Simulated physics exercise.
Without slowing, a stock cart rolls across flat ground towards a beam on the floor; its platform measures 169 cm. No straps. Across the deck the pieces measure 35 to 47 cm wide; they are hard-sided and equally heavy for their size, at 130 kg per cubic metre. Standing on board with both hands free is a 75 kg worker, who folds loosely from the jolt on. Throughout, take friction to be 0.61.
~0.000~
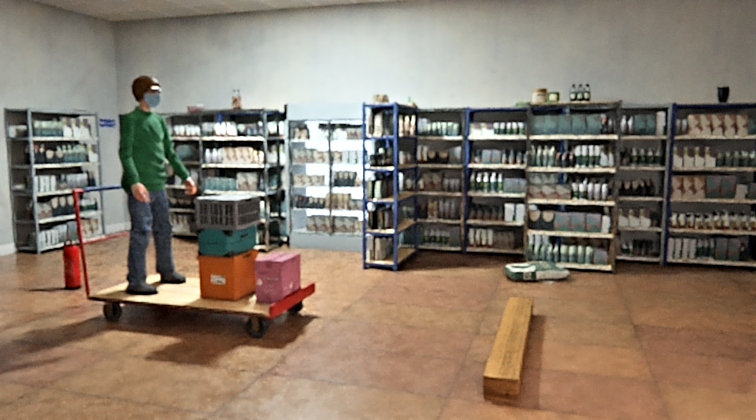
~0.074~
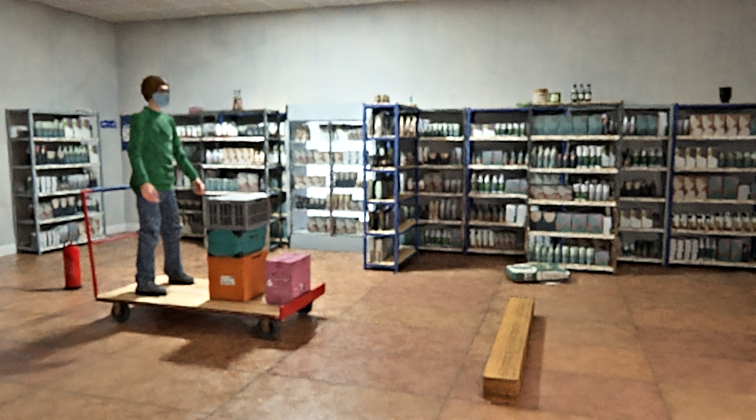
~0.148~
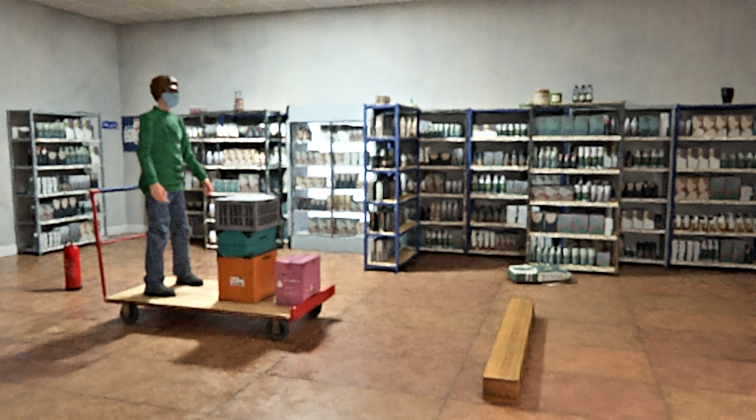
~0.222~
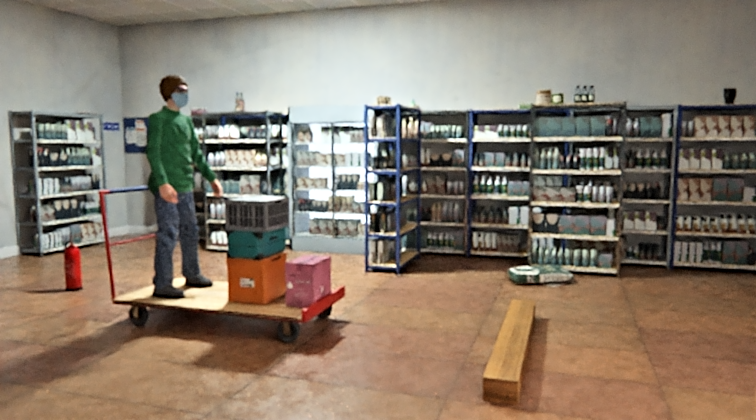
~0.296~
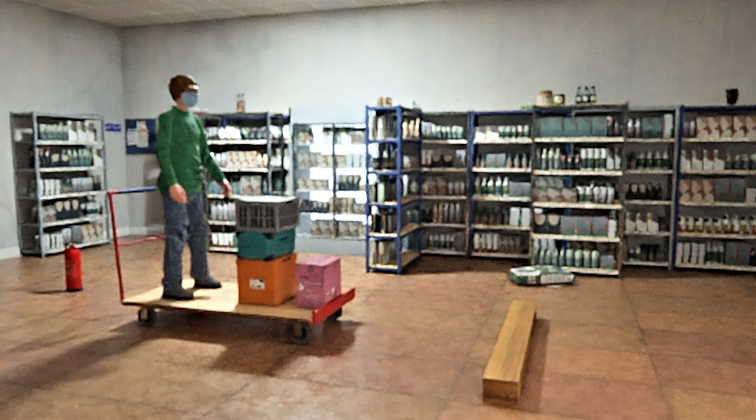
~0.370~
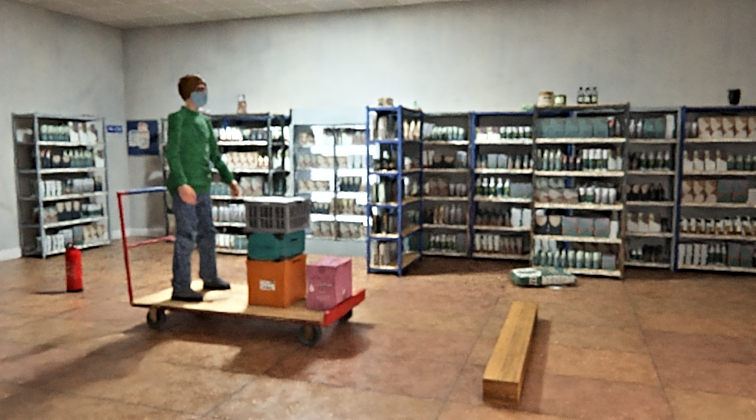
A flat cart carrying a standing masked worker and stacked crates rolls slowly to the right.
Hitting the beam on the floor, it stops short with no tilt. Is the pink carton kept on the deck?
Yes, it never passes the edge.
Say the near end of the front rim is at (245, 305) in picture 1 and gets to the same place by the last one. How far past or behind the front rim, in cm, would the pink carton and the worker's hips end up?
Rest points: Pink at 60 cm past, hips at 40 cm behind.
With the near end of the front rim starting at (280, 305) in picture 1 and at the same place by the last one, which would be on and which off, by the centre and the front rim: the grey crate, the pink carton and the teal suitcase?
That way, grey goes off, pink remains on, teal remains on.
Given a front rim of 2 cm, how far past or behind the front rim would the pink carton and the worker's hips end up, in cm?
So the pink one settles 30 cm beyond the rim and the hips 110 cm short of it.
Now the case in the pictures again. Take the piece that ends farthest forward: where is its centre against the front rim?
Close to 90 cm out past the front rim.
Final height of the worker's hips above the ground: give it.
Hip height: Approx. 55 cm.
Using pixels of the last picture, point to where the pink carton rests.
Roughly pixel (494, 295).
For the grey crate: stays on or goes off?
End result - grey: Goes over.
After 1.39 s the deck stops.
After 1.64 s the pink carton is 14 cm behind the rim, tilted 10°, near (495, 294) in the last picture's view.
After 1.94 s the pink carton is 16 cm behind the rim, tilted 0°, near (492, 295) in the last picture's view.
After 2.39 s the pink carton is 14 cm behind the rim, tilted 5°, near (495, 295) in the last picture's view.
When all is still (3.7 s), past the rim, grey crate; behind it, orange tote, pink carton, teal suitcase and the worker's hips.
